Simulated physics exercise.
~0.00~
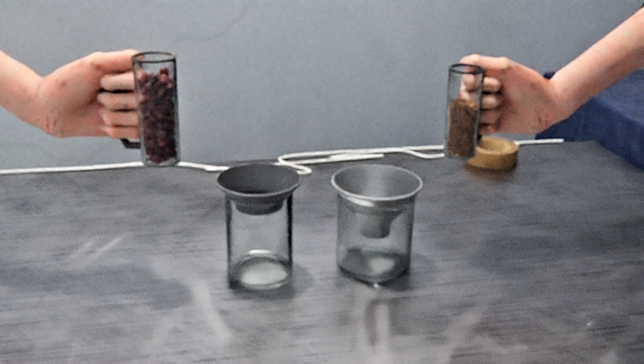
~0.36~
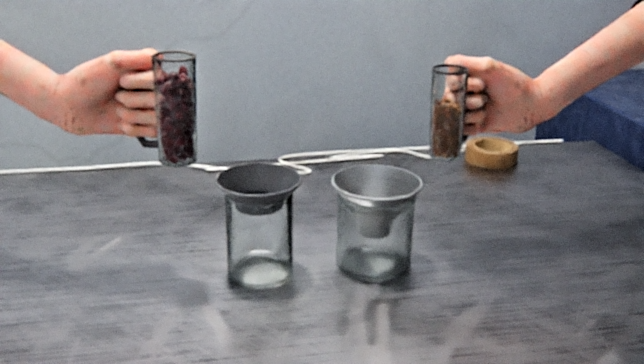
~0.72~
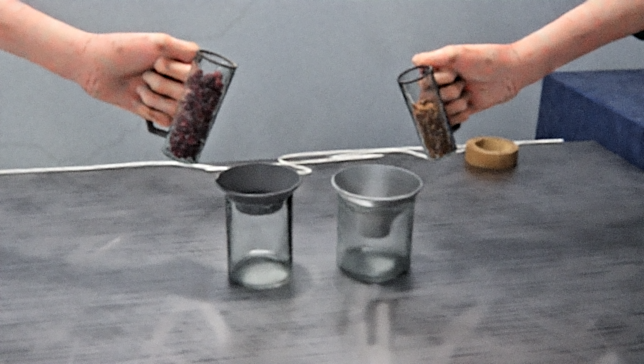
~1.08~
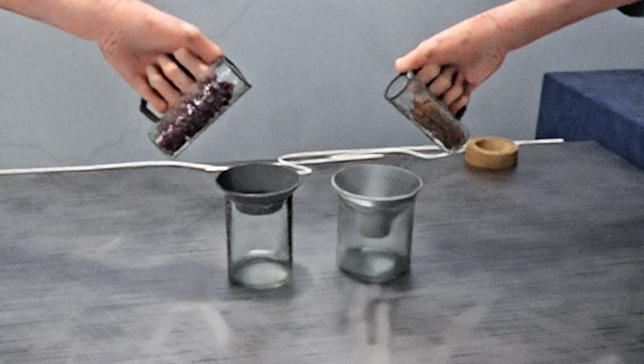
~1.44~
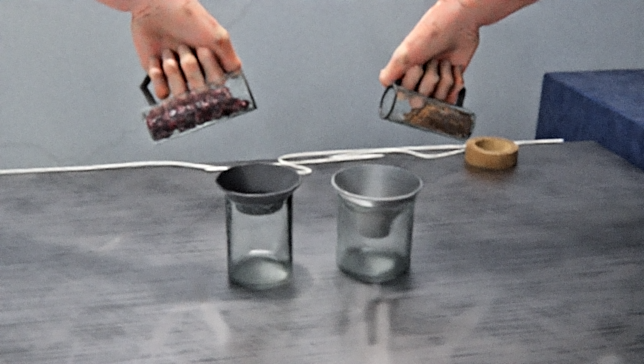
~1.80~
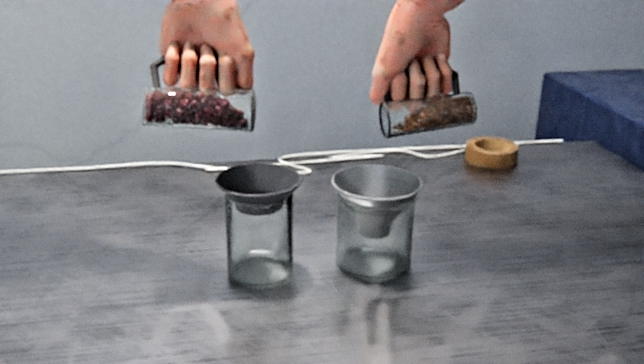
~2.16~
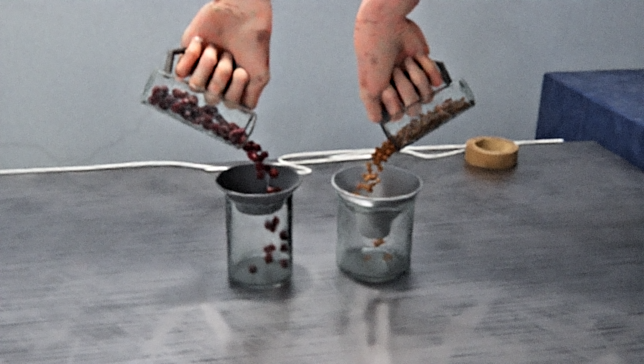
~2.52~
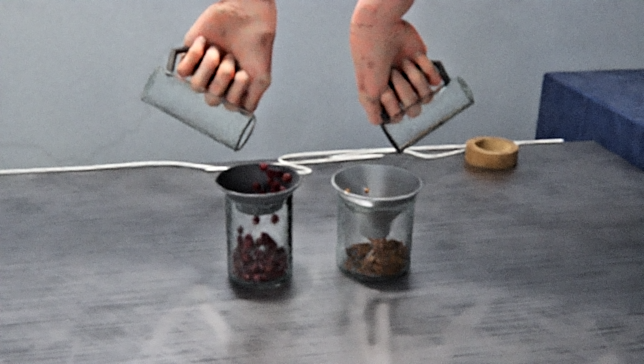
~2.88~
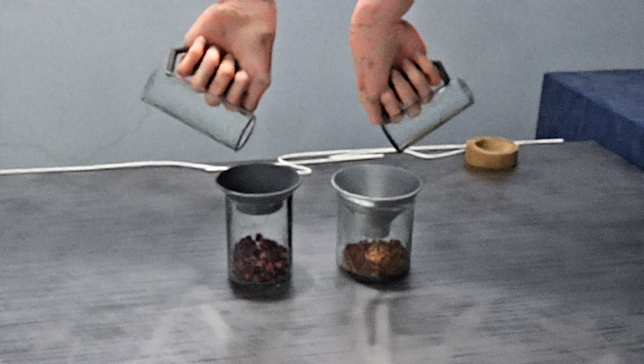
Two hands tipping glass mugs of dark red and brown pieces into two funnels, everything dropping through into the jars below.
